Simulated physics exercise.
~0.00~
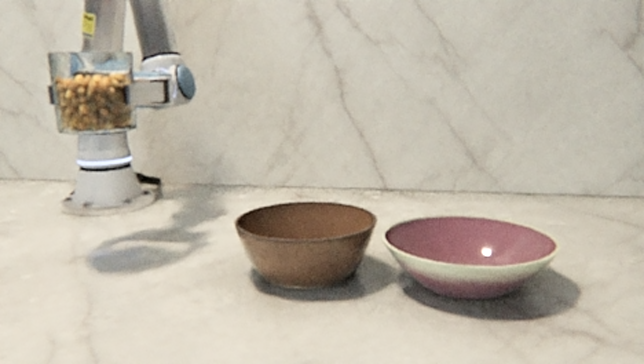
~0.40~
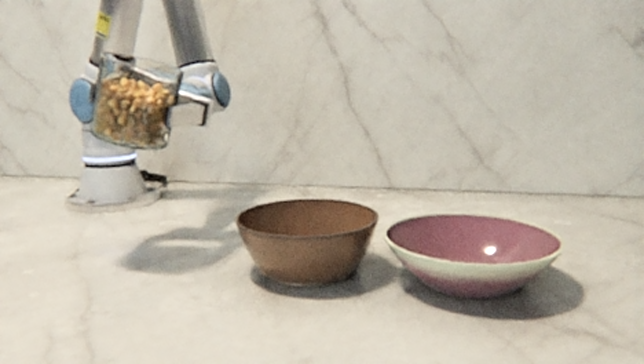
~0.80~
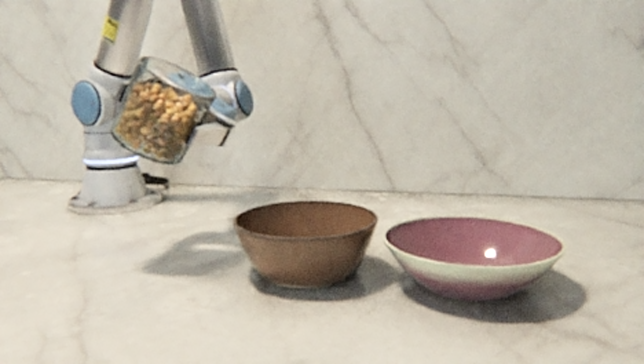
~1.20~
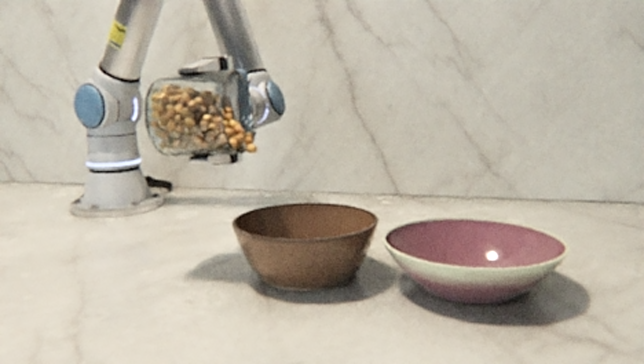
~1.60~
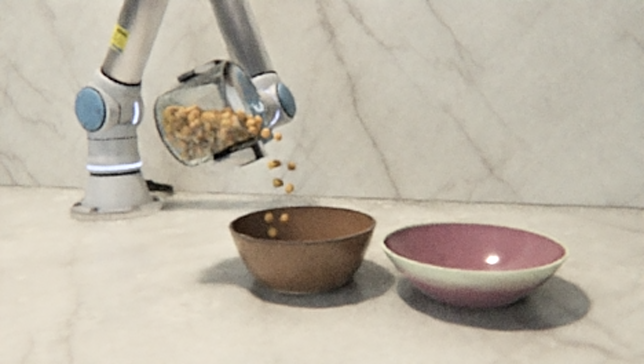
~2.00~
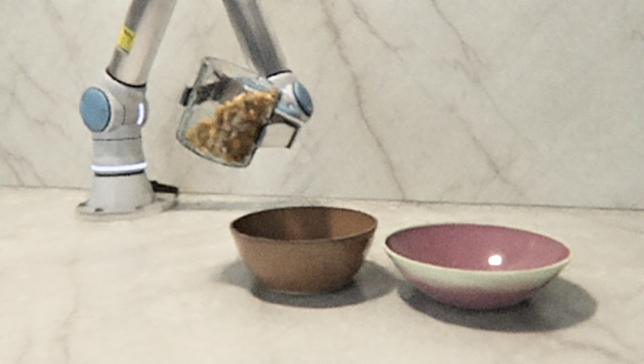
On a pale marble surface, a robot arm carries a clear tumbler of dried chickpeas rightward toward a brown bowl beside a pink one, tips it to spill a few chickpeas into the brown bowl, then tilts it partly back, with most still inside.
